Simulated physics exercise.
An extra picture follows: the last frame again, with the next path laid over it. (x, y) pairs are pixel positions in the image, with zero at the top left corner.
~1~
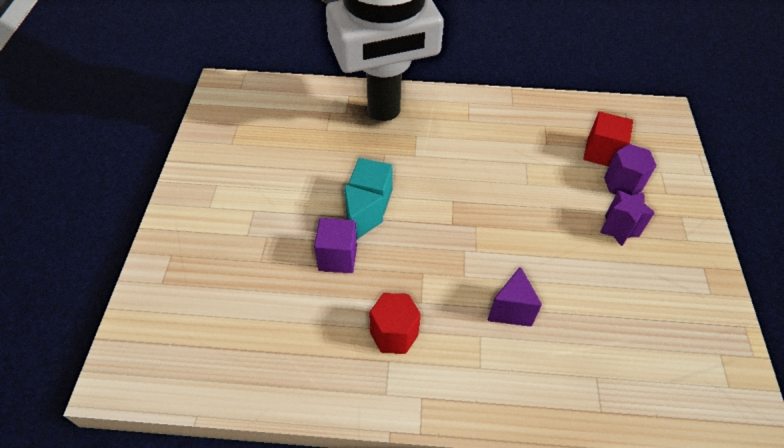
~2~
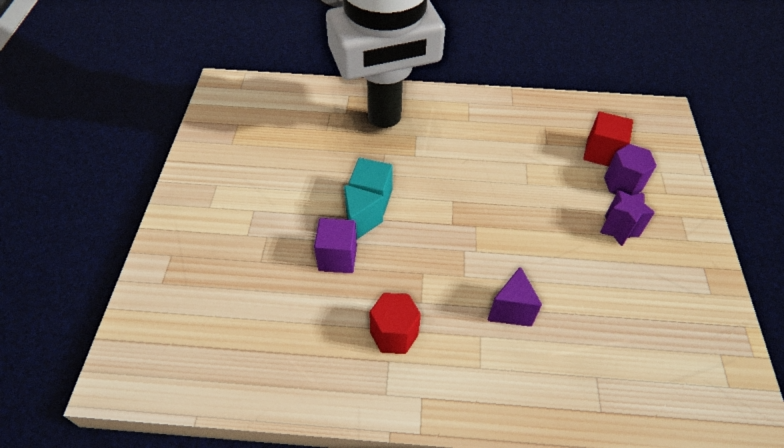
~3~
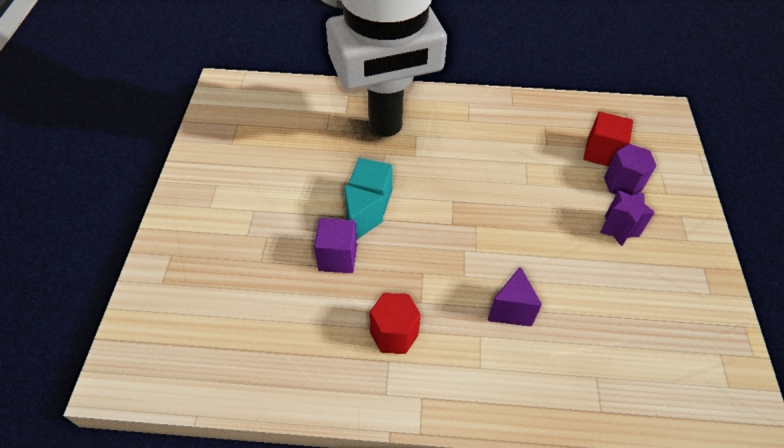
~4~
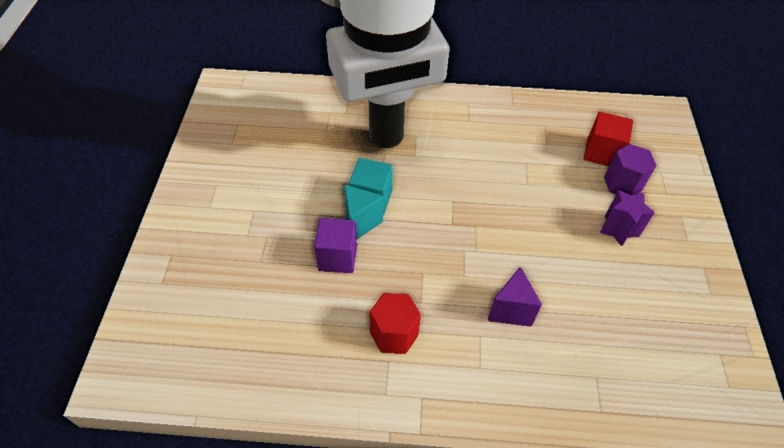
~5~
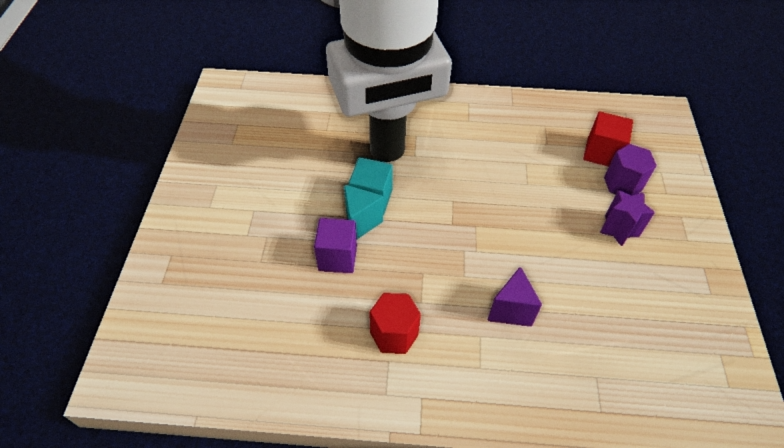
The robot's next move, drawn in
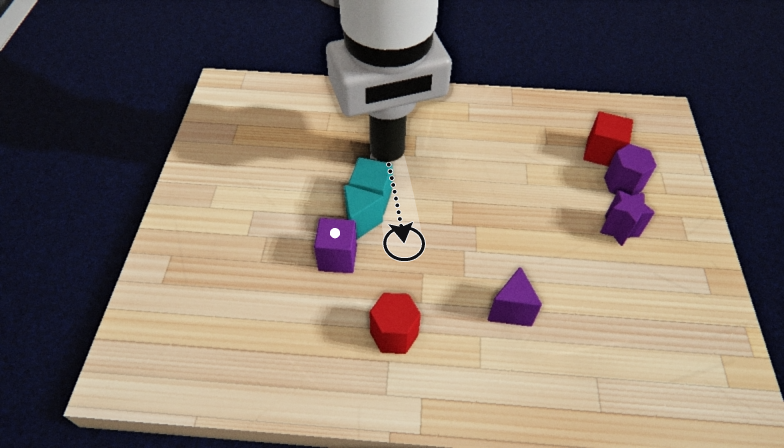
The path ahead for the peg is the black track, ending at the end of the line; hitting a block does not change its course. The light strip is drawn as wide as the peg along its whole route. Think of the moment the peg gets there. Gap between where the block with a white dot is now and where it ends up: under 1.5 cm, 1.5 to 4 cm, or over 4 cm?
It's set to move 1.5-4 cm.
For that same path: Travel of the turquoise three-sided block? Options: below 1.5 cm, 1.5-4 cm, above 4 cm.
Distance: 1.5 to 4 cm.
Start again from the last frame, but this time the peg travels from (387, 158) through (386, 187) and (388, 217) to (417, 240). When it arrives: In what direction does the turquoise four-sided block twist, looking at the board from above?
Watching from overhead, you'd notice the turquoise four-sided block rotating clockwise.
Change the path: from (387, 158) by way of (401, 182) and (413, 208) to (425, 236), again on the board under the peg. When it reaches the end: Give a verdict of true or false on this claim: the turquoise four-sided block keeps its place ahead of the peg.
False.
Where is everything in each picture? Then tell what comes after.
The first frame shows peg tip at (384, 110); block tops, purple four-sided block at (335, 233); turquoise three-sided block at (360, 199); turquoise four-sided block at (371, 173); red hexagonal block at (395, 312).
The second frame shows peg at (385, 116); blocks unchanged.
The third frame shows peg at (386, 125); blocks unchanged.
The fourth frame shows peg at (386, 136); blocks unchanged.
The fifth frame shows peg at (387, 149); purple four-sided block at (335, 233); turquoise three-sided block at (360, 199); turquoise four-sided block at (371, 173); red hexagonal block at (395, 312).
Path on the board, from (387, 158) directly to (404, 243); the dot is on the purple four-sided block.
On the path given first. One third of the way, peg at (394, 177); purple four-sided block at (333, 236); turquoise three-sided block at (355, 204); turquoise four-sided block at (369, 181), turned 15° clockwise.
Two thirds of the way, peg at (399, 206); purple four-sided block at (325, 243); turquoise three-sided block at (336, 215), turned 50° clockwise; turquoise four-sided block at (366, 204), turned 55° clockwise.
At the end, peg at (405, 236); purple four-sided block at (319, 248); turquoise three-sided block at (332, 217), turned 60° clockwise; turquoise four-sided block at (364, 212), turned 70° clockwise; red hexagonal block in place.
